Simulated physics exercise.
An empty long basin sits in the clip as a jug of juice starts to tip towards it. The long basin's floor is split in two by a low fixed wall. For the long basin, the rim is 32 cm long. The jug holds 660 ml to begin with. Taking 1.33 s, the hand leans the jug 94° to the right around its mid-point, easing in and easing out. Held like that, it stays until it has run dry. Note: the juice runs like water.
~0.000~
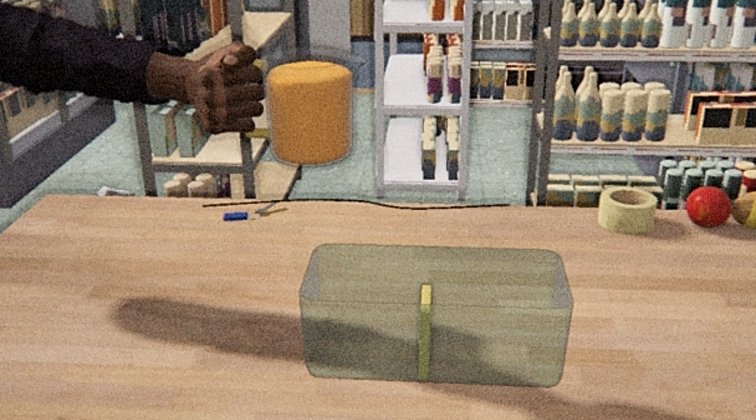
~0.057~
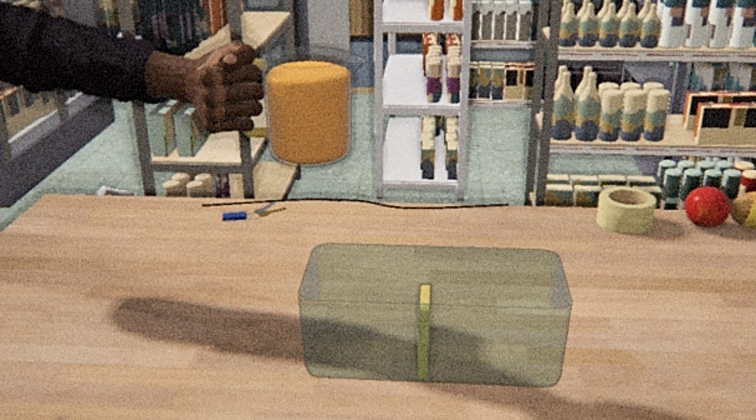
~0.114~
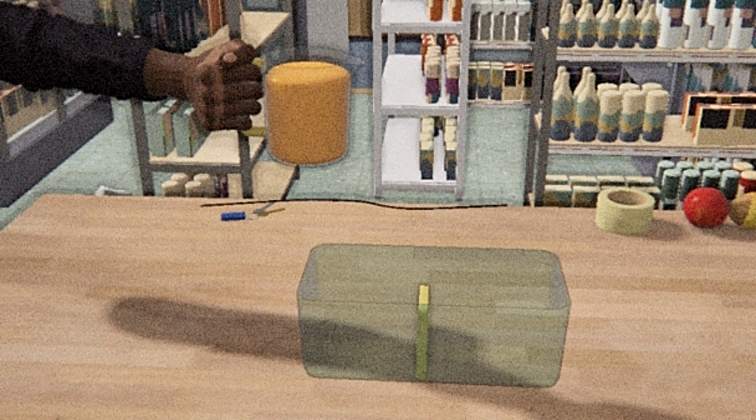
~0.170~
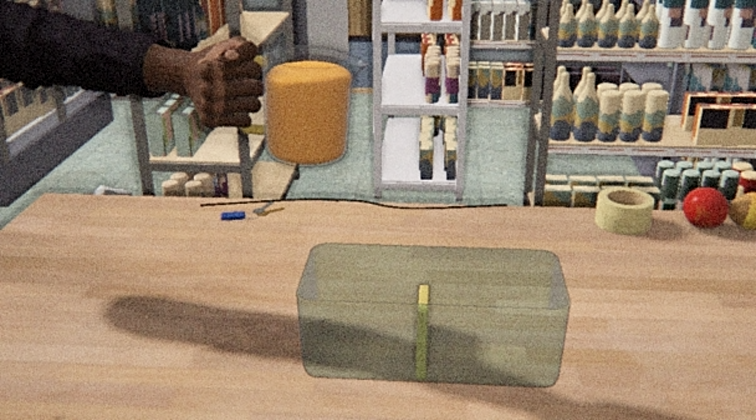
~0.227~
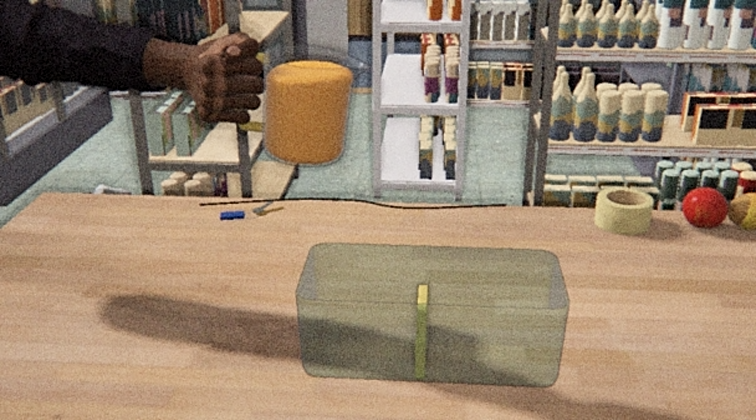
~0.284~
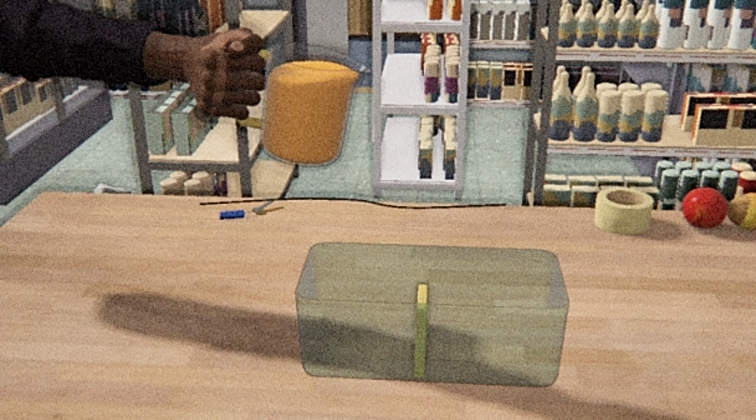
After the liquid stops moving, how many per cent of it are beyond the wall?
About 78 per cent.
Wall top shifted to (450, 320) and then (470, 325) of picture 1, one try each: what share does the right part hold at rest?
I'd put it at about 45 per cent for the first and about 5 per cent for the second.
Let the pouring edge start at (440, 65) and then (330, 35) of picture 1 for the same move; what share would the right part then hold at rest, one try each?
Result: 95 per cent, then 25 per cent.
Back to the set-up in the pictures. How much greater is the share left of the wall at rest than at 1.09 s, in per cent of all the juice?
Close to 18% of the whole.
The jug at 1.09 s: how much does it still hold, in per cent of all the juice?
Close to 40 in a hundred.
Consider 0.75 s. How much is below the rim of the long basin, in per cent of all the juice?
Estimate - around 2 in a hundred parts.
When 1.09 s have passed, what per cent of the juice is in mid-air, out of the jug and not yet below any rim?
I'd say some 26 per cent is in the air.
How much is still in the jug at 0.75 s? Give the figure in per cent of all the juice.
About 86 percent.
By 0.75 s the tilt is 56° and 85 per cent is still to pour, 0 is left of the wall and 2 right of it.
By 1.09 s the tilt is 87° and 41 per cent is still to pour, 1 is left of the wall and 33 right of it.
By 1.44 s the tilt is 94° and 9 per cent is still to pour, 7 is left of the wall and 75 right of it.
By 1.83 s the tilt is 94° and 2 per cent is still to pour, 17 is left of the wall and 78 right of it.
At rest 19 per cent lies left of the wall, 78 right of it and 2 outside.
